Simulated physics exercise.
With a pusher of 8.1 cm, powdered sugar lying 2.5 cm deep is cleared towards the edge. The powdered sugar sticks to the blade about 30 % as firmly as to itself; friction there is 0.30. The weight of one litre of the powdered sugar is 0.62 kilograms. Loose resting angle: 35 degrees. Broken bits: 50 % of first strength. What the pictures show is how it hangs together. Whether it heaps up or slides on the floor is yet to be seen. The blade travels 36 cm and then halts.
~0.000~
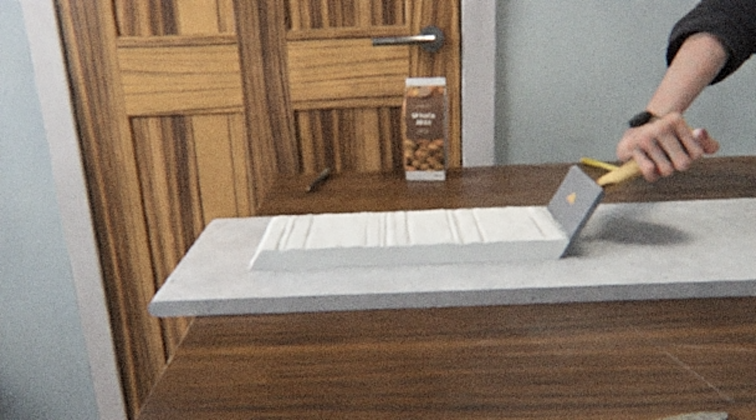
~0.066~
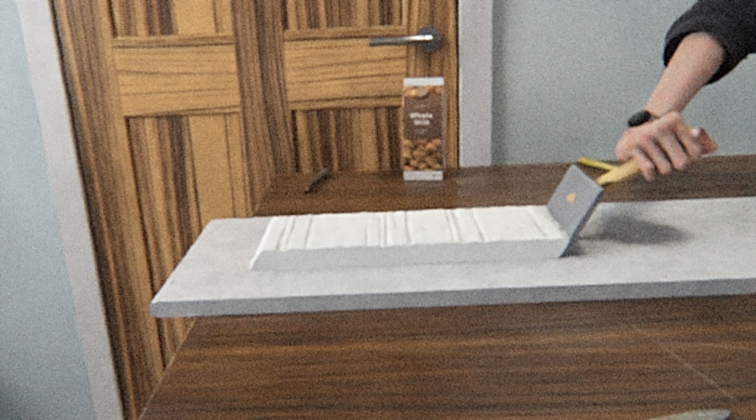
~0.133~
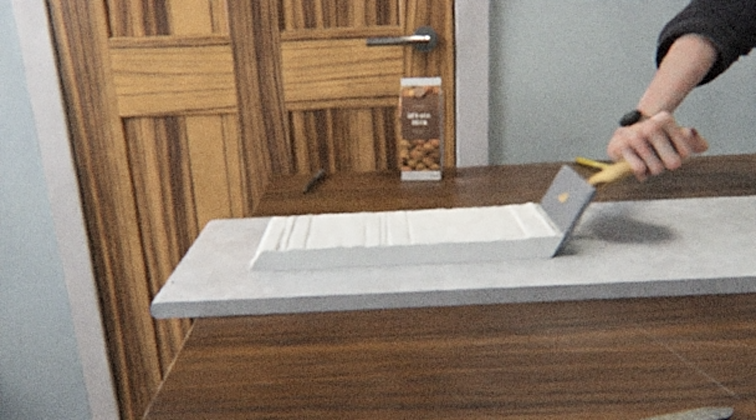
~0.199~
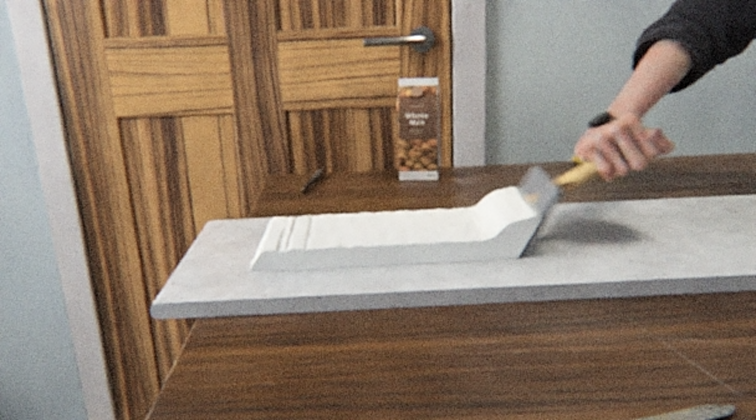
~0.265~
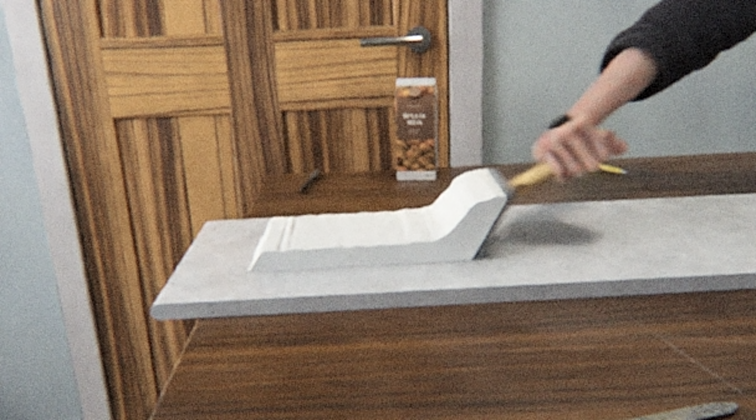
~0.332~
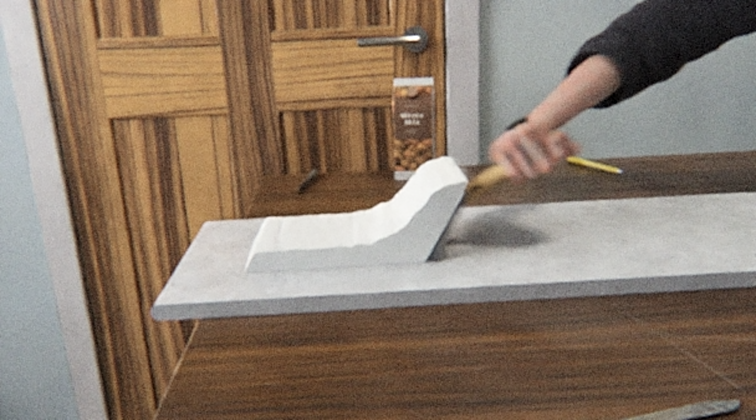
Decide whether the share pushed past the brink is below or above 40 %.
It finishes beyond 40 %.
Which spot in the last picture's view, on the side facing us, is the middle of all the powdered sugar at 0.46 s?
Estimated pixel: (295, 243).
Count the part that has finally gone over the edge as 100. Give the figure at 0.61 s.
I'd put it at around 10 %.
By 0.46 s, 0 % has gone over the edge.
By 0.61 s, 4 % has gone over the edge.
By 0.76 s, 37 % has gone over the edge.
By 0.91 s, 56 % has gone over the edge.
By 1.01 s, at the end, 59 % has gone over the edge.
